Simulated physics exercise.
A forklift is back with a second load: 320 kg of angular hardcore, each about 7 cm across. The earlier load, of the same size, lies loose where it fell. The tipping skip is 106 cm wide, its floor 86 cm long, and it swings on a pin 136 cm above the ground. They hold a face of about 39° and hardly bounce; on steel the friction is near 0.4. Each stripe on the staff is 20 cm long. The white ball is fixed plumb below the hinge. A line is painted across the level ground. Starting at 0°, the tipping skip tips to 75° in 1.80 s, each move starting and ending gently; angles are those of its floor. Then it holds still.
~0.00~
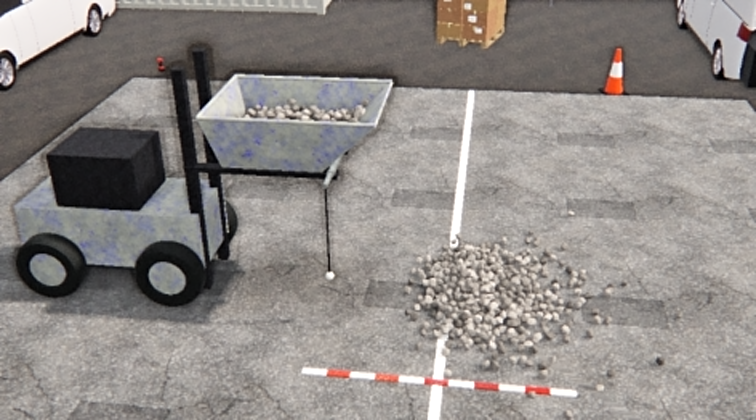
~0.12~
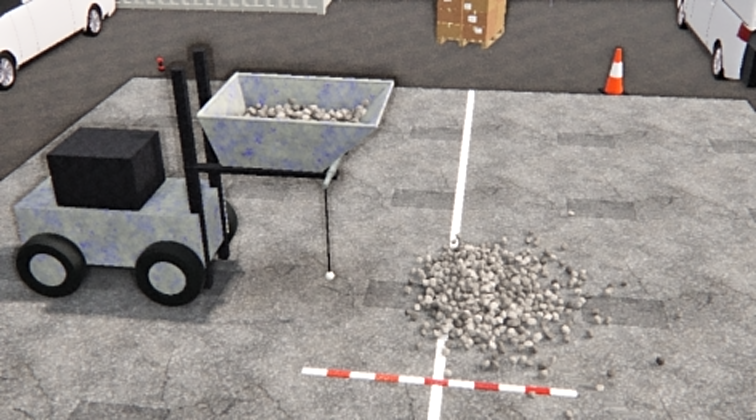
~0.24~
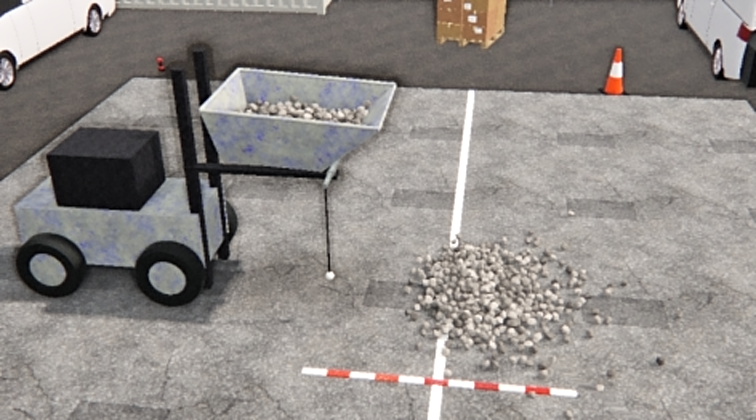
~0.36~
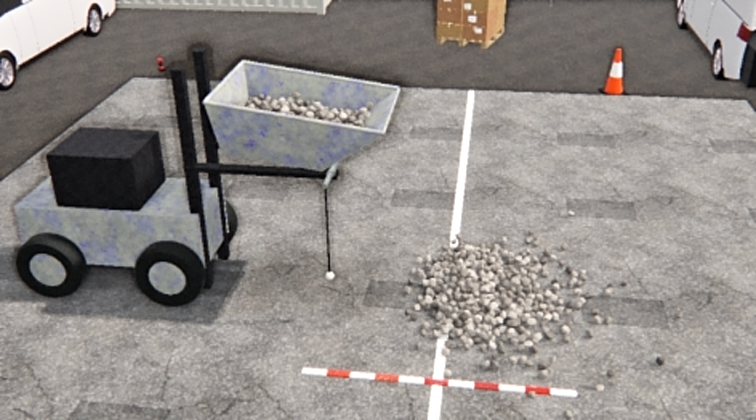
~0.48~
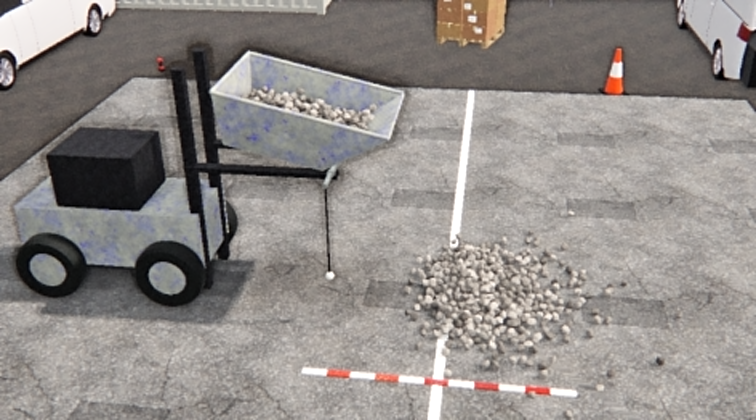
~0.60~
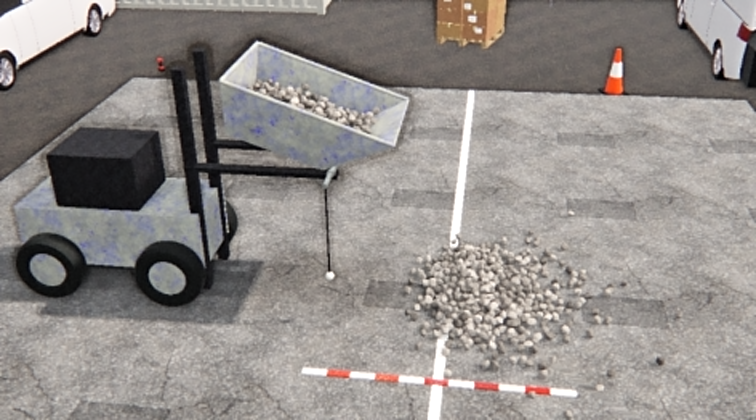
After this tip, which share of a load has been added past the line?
Some 70 per cent is added.
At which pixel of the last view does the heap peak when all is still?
Near (469, 264).
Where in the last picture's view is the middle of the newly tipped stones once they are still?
Around (469, 281).
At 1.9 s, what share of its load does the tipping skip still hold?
Roughly 60 per cent is still inside.
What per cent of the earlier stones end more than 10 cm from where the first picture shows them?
Roughly 10 per cent of them.
After 1.4 s the floor is at 63°; in per cent of one load, 100 in the tipping skip, 13 short of the line, 87 past the line; the foremost stones are at (626, 314).
After 1.9 s the floor is at 75°; in per cent of one load, 61 in the tipping skip, 42 short of the line, 96 past the line; the foremost stones are at (626, 314).
After 2.2 s the floor is at 75°; in per cent of one load, 18 in the tipping skip, 40 short of the line, 142 past the line; the foremost stones are at (626, 314).
After 4.8 s the floor is at 75°; in per cent of one load, 0 in the tipping skip, 43 short of the line, 157 past the line; the foremost stones are at (626, 314). Net gain past the line, 70.
